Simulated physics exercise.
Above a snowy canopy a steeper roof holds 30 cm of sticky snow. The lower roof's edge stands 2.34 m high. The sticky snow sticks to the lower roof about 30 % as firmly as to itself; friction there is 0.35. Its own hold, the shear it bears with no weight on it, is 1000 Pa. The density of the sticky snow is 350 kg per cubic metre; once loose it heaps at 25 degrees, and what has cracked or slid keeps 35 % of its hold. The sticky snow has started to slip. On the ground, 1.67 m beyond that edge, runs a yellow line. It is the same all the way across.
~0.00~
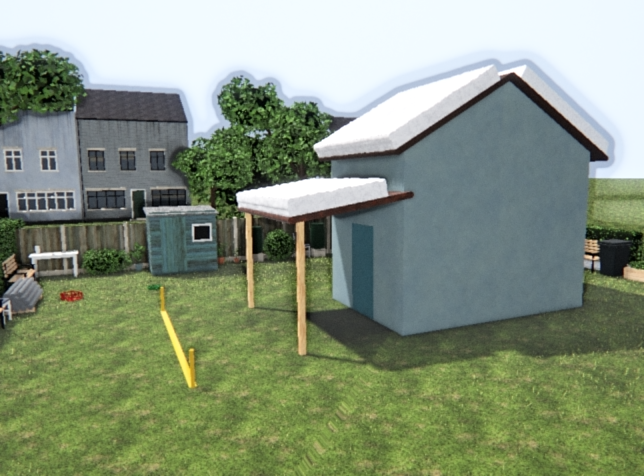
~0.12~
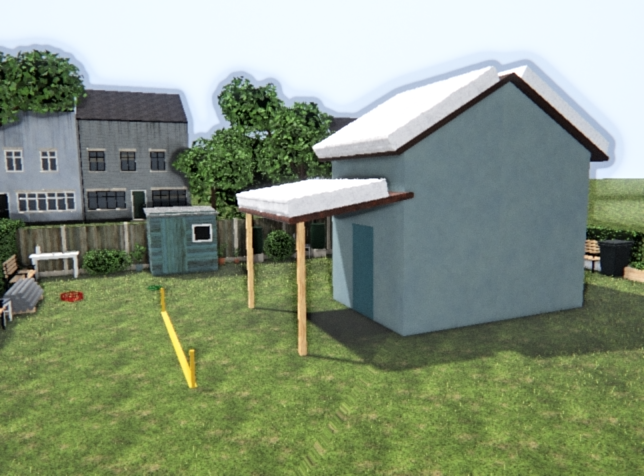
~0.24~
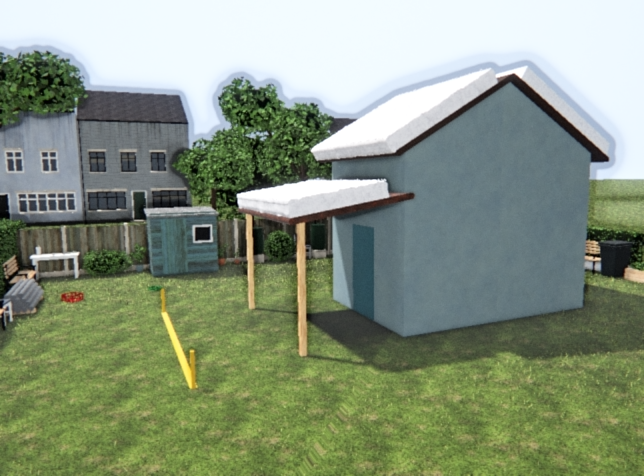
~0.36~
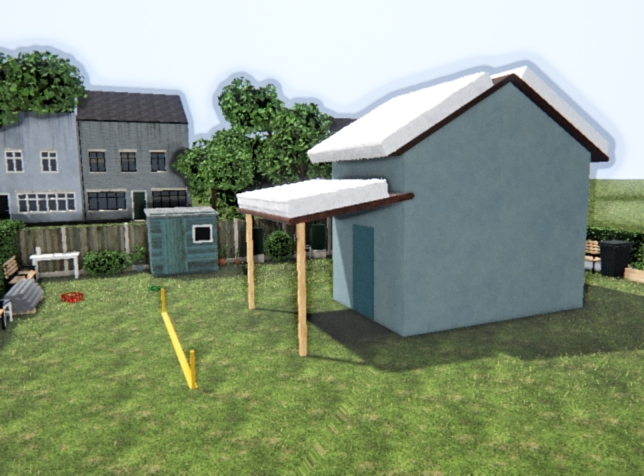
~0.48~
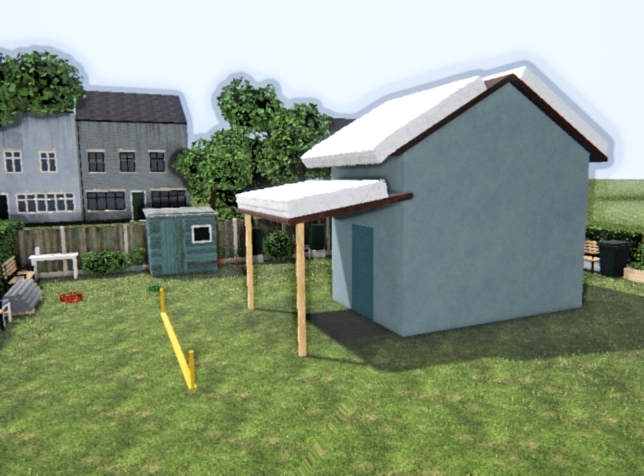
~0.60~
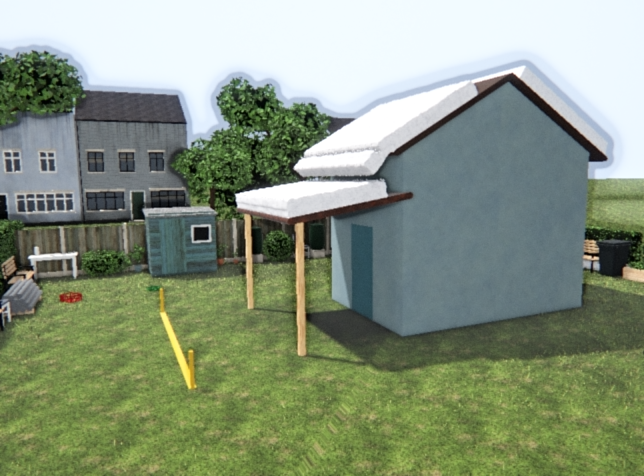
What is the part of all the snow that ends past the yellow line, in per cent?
It comes to some 2 %.
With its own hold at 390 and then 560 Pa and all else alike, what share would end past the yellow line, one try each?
In turn about 18 %, 8 %.
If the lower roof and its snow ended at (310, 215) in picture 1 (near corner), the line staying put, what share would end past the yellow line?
Then about 3 %.
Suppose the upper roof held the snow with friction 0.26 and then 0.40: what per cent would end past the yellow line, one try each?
In that order: 0 %, 0 %.
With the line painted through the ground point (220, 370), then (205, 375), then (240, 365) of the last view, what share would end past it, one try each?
In that order: 7 %, 4 %, 12 %.
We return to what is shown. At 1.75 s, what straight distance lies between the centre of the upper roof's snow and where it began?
About 2.6 m.
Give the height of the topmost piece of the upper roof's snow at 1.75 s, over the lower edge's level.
About 1.0 m.
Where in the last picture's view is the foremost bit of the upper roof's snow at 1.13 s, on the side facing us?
Near (311, 187).
After 1.13 s, none is below the lower edge and 0 % is past the line.
After 1.75 s, none is below the lower edge and 0 % is past the line.
After 2.38 s, 22 % is below the lower edge and 0 % is past the line.
After 3.00 s, 22 % is below the lower edge and 2 % is past the line.
After 3.40 s, at the end, 22 % is below the lower edge and 2 % is past the line.
